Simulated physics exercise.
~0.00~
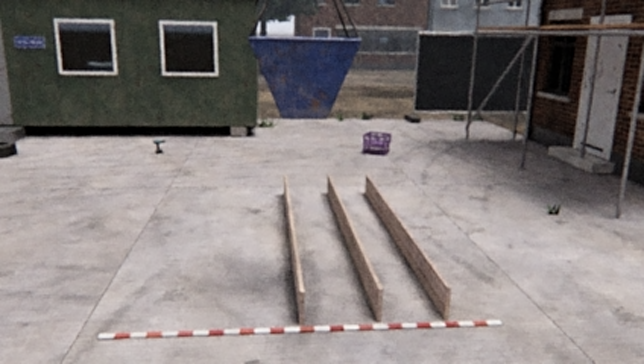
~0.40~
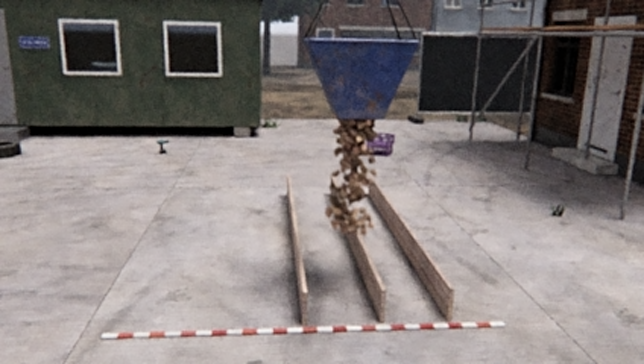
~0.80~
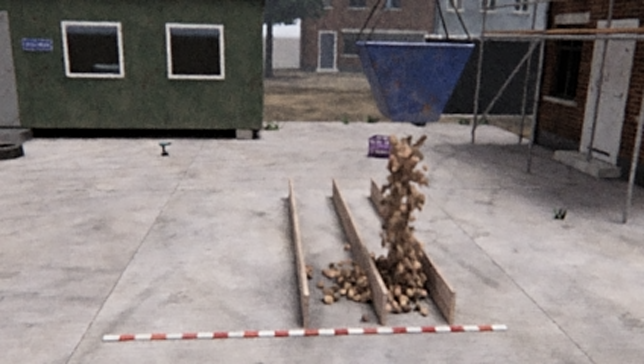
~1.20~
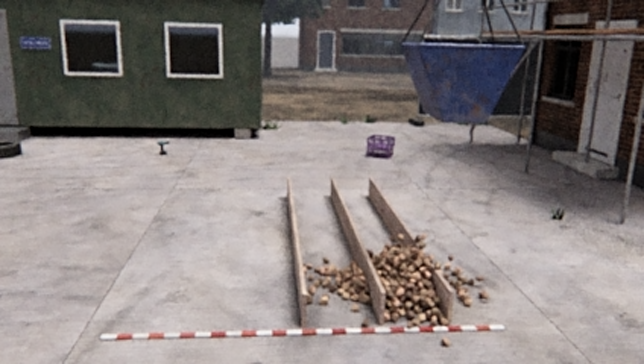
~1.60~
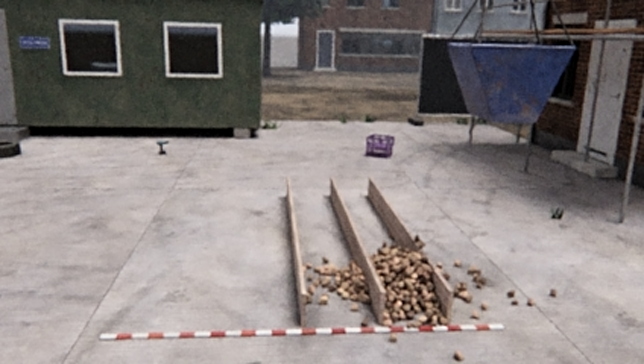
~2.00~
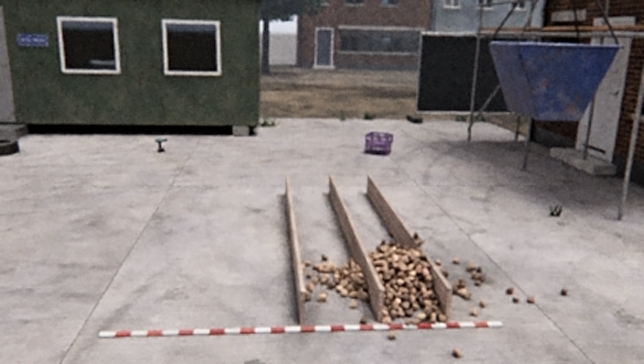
Blue skip moving right across a concrete yard, dropping brown rubble between upright boards, most piling in the right bay, some scattering beyond.
